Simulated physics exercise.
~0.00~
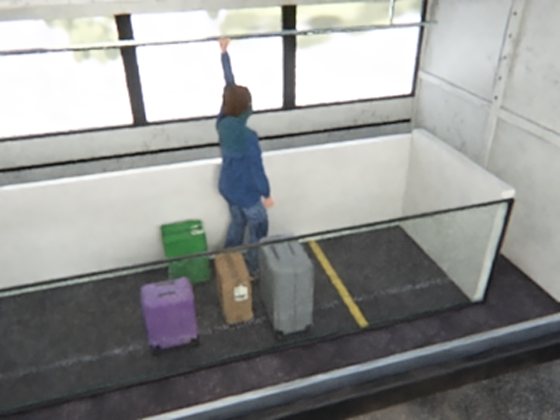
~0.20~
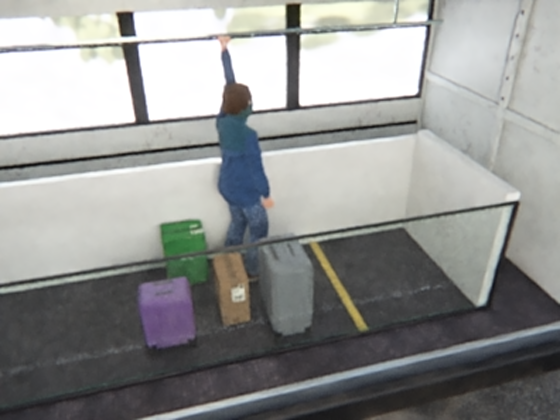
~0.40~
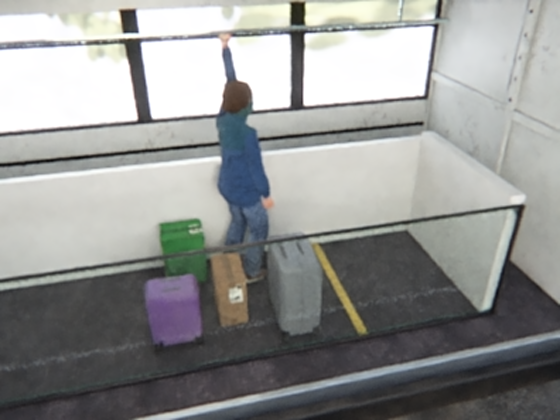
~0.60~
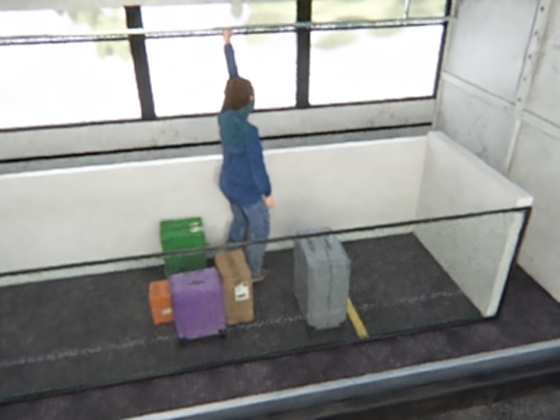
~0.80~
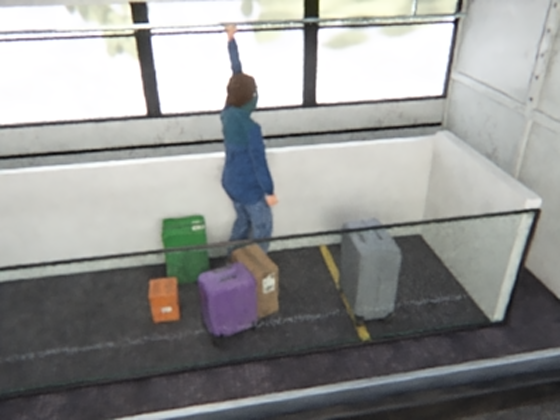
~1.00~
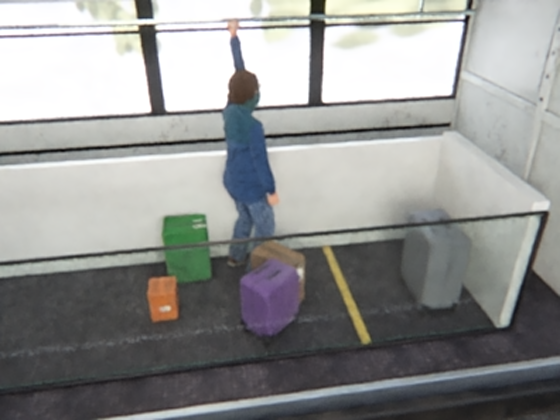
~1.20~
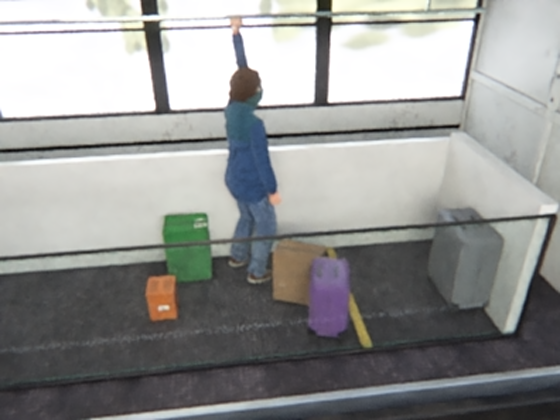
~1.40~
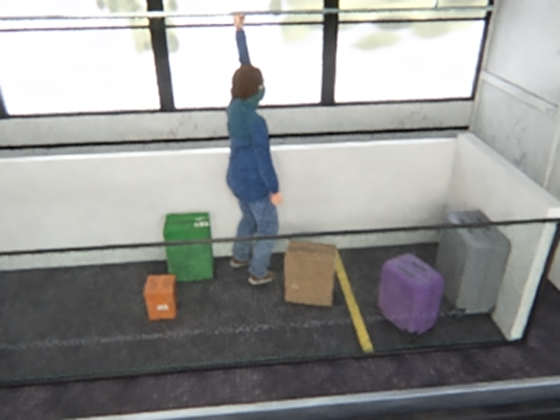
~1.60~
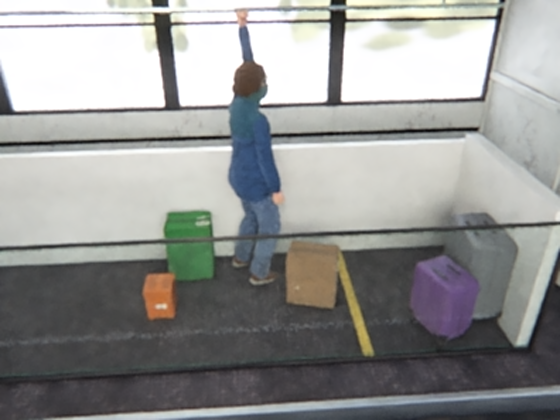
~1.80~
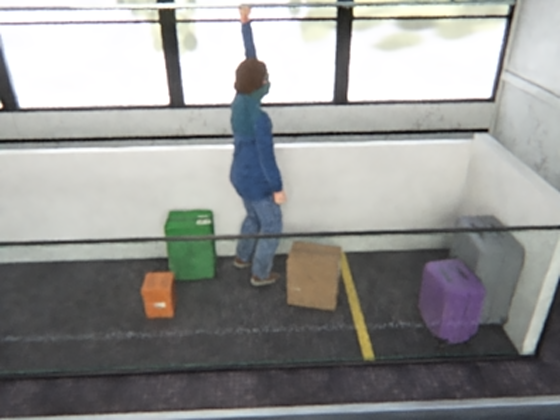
Grey and purple suitcases sliding right past a yellow line as a passenger stands braced, a brown carton stopping short of it.
